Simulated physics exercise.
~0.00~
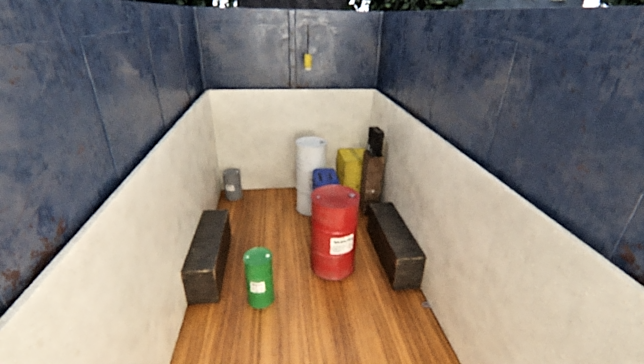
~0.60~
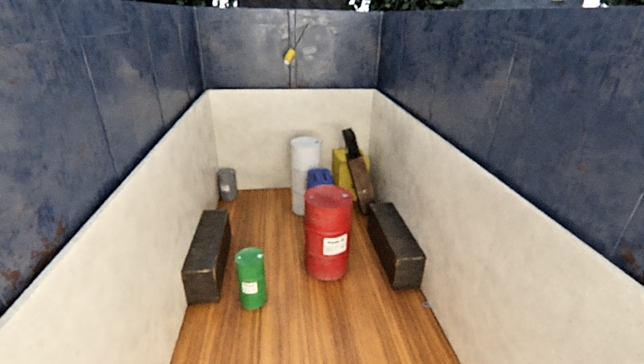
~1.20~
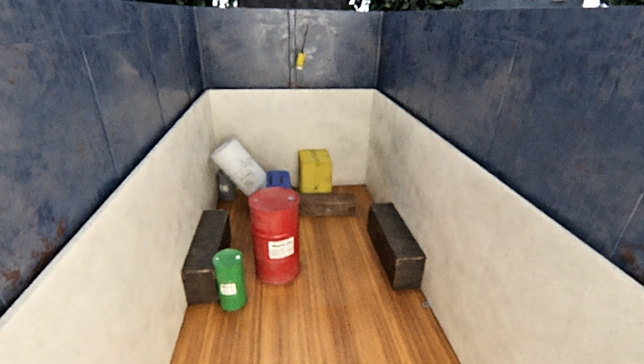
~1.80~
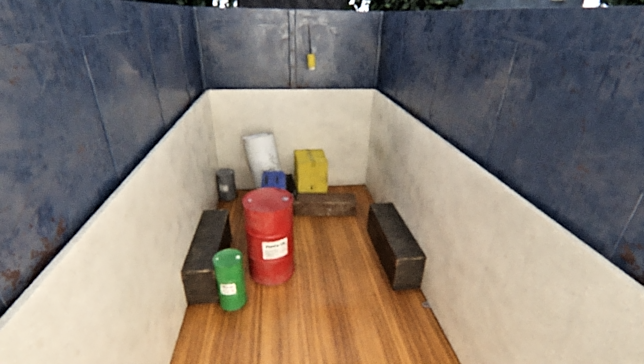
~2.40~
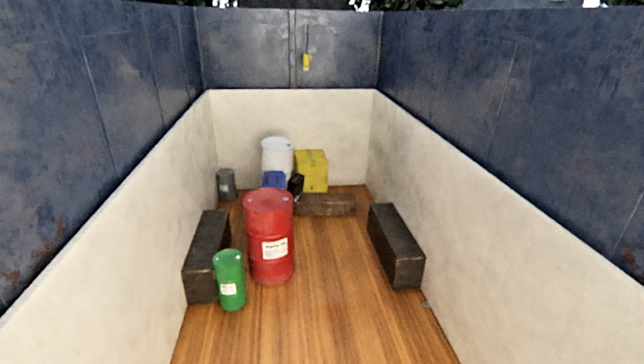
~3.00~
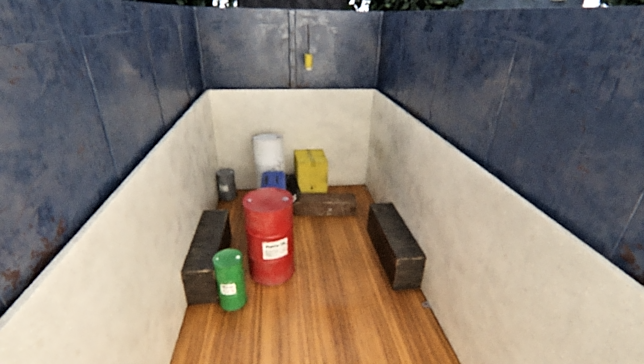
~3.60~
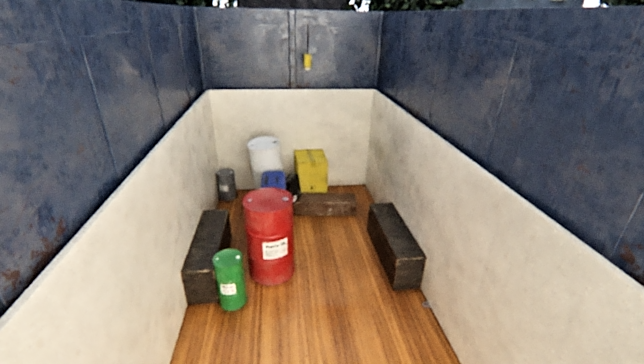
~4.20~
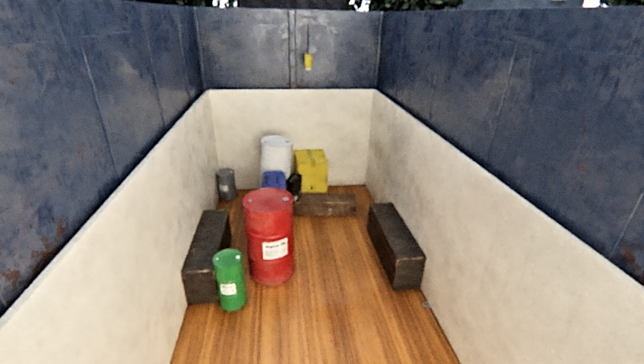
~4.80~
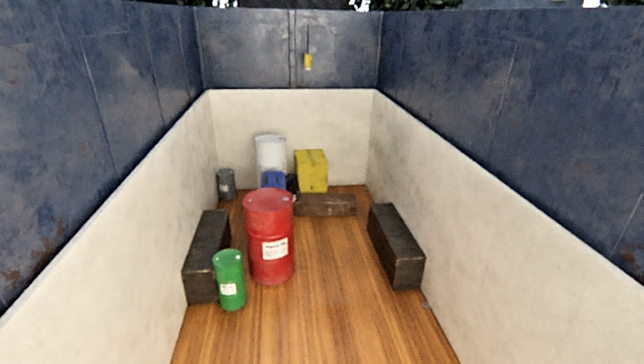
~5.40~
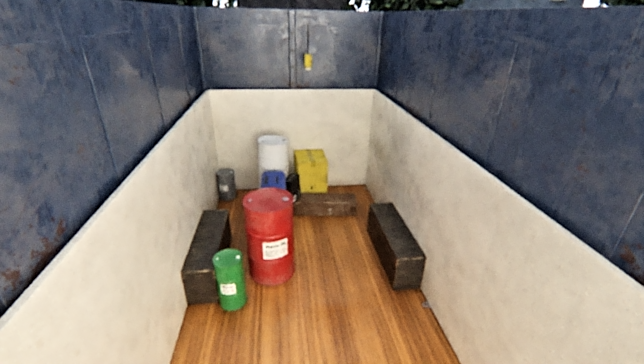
In the walled load bay of a works van, drums, boxes and a blue case stand loose on a wooden floor between two dark wheel boxes. The load starts sliding left, and the brown box and the black box on it tip over to the left. The brown box ends up on its side near the yellow box, while the white drum leans sharply at the back. The red and green drums slide left but stay upright. The white drum rocks back upright, the black box wobbles behind the red drum, and the load settles towards the left.
